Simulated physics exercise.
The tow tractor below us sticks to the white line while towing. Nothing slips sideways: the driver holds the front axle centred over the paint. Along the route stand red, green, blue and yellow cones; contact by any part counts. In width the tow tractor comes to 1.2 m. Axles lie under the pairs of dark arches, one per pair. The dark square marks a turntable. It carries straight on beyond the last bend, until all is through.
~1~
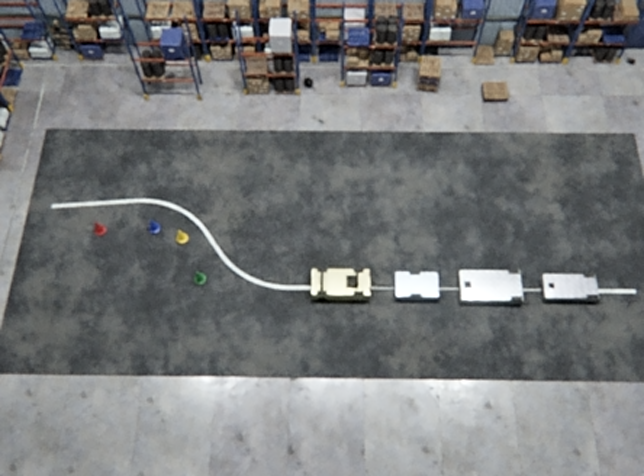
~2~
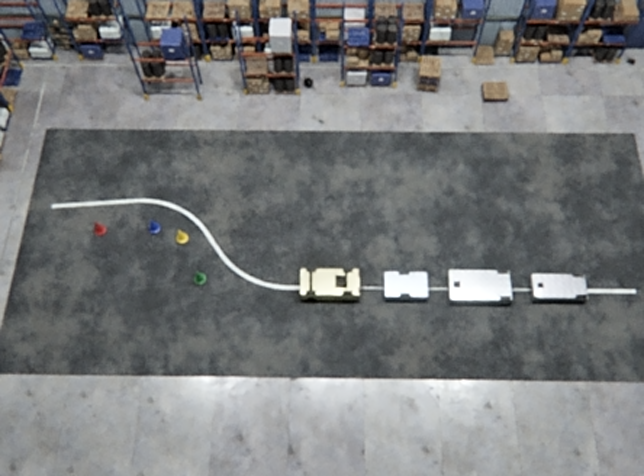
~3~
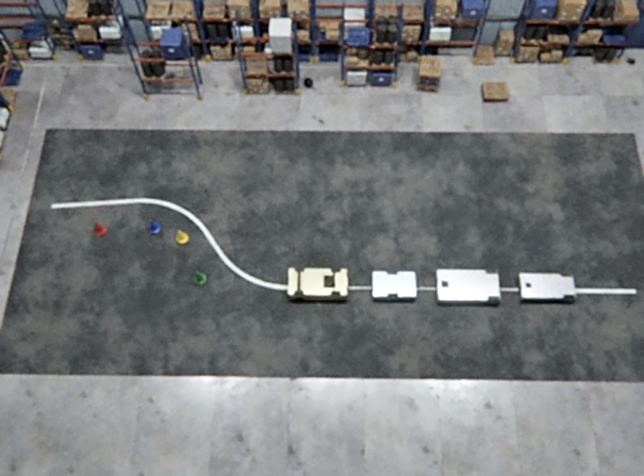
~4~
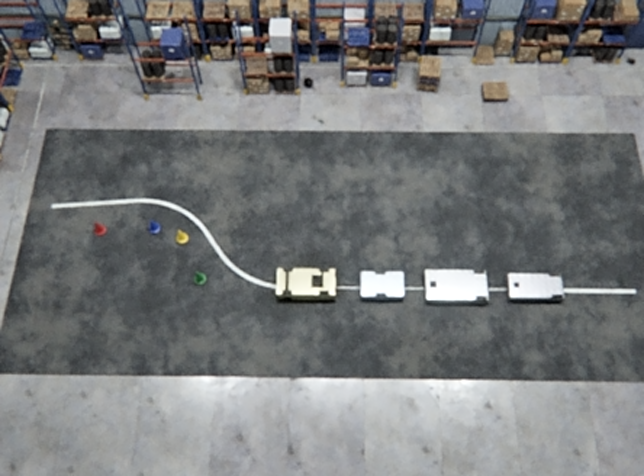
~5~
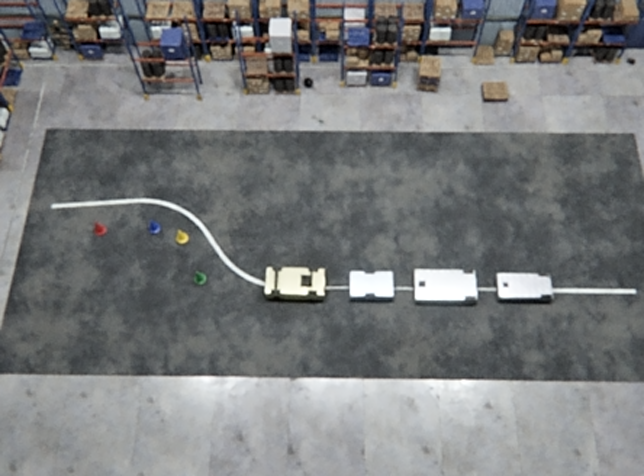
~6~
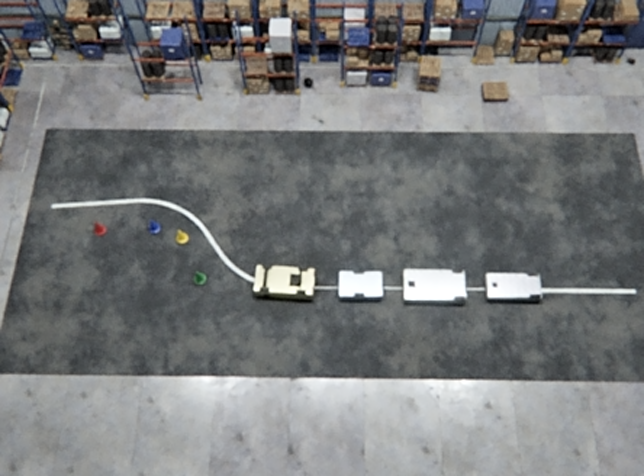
A pale yellow tow tractor pulled three silvery trailers slowly left along a white line on a dark floor, just starting to turn where the line curved near some small coloured cones.
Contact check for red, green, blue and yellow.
Red clear, green clear, blue contact, yellow contact.
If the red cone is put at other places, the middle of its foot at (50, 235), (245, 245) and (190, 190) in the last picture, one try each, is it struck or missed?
First clear, second hit, third missed.
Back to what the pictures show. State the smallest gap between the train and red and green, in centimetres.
To spare: Red 15, green 45.
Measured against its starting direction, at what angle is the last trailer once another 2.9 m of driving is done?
The last trailer is now at about 0 degrees to its starting heading.
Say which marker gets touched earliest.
The yellow one.
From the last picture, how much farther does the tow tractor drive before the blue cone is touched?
I'd reckon around 12.5 metres from the last picture.
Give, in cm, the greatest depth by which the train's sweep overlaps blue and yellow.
Estimates - blue: Some 30; yellow: Some 20.
With 2.2 m more driven, the last axle is at (485, 285) of the last picture, on the line; green has been passed with 45 cm to spare.
With 11.2 m more driven, the last axle is at (298, 271) of the last picture, 55 cm off the line; the second trailer has hit yellow.
With 12.8 m more driven, the last axle is at (267, 258) of the last picture, 100 cm off the line; the second trailer has hit blue.
With 18.1 m more driven, the last axle is at (167, 216) of the last picture, 80 cm off the line; red has been passed with 15 cm to spare.
With 24.4 m more driven, the last axle is at (37, 204) of the last picture, 15 cm off the line; 2 of 4 struck in all.
